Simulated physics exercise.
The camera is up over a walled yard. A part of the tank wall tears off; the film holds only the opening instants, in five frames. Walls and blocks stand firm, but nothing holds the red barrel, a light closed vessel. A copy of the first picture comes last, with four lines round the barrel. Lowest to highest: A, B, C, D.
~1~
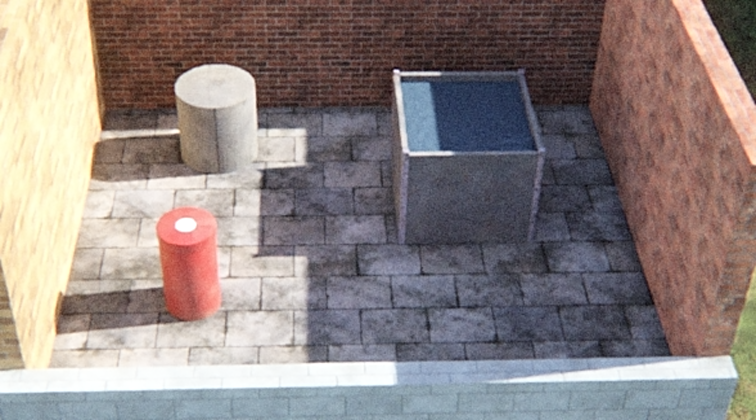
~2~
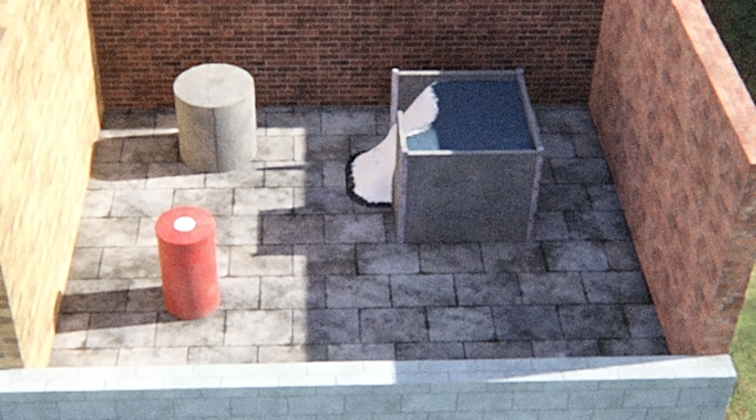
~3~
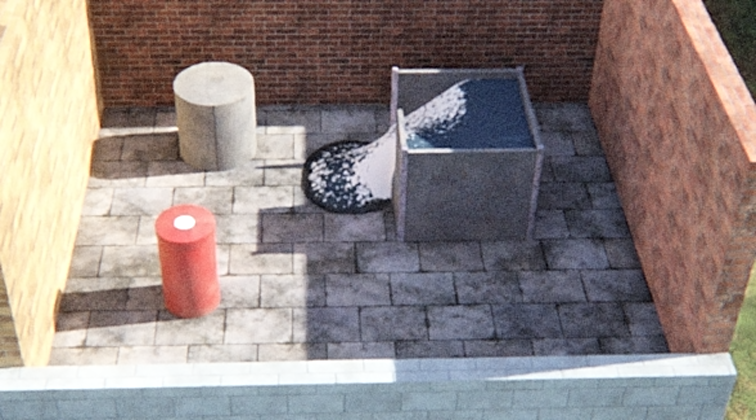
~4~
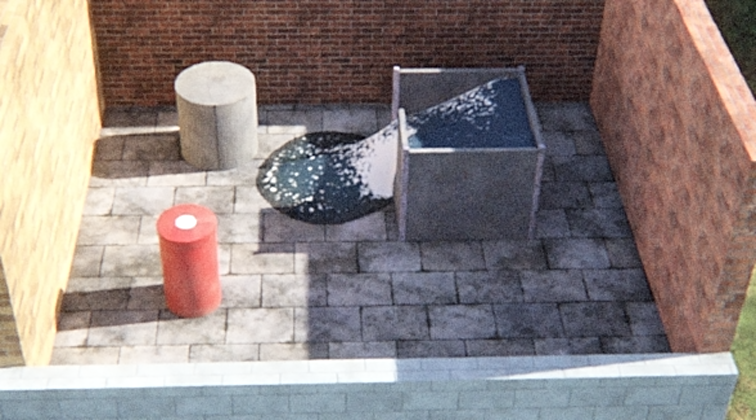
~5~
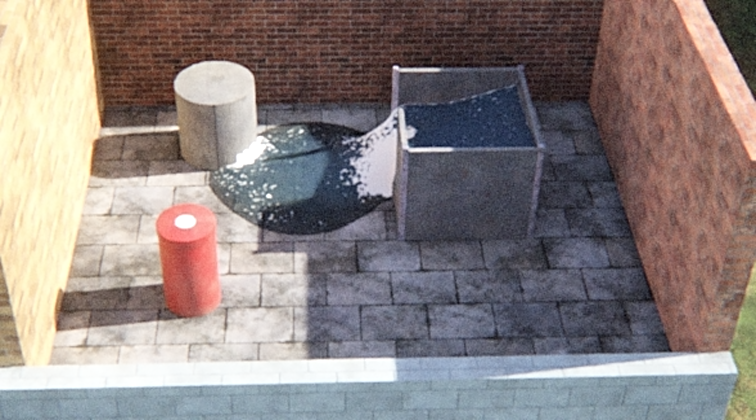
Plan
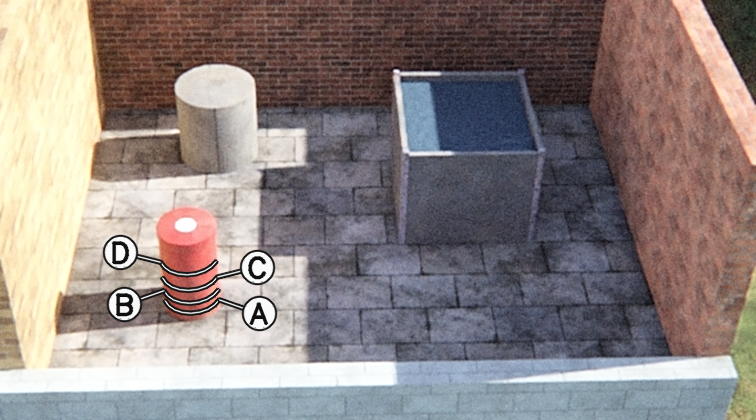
Water pouring from the left side of a square grey tank and spreading leftward across a walled, paved yard near a red barrel.
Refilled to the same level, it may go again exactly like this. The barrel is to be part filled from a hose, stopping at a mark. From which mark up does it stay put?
The limit is B.
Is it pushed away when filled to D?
No, that is safe.
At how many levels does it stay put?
Three of the four.
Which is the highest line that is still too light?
Line A.
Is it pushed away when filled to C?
No, that is safe.
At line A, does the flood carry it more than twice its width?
No, less.
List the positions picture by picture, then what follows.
Lid of the red barrel at (186, 226); tank full, its middle at (465, 118), in the first frame.
In the second frame, 2 % of the ground under water, its edge towards the barrel at (362, 192).
In the third frame, 4 % of the ground under water, its edge towards the barrel at (317, 198).
In the fourth frame, 7 % of the ground under water, its edge towards the barrel at (285, 205).
Lid of the red barrel at (185, 222); 11 % of the ground under water, its edge towards the barrel at (258, 218), in the fifth frame.
In white, A at (190, 313); B at (189, 303); C at (188, 290); D at (187, 274); from the bottom up A, B, C, D.
For line A, it is pushed about its own width away.
For line B, it does not move.
For line C, it does not move.
For line D, it does not move.
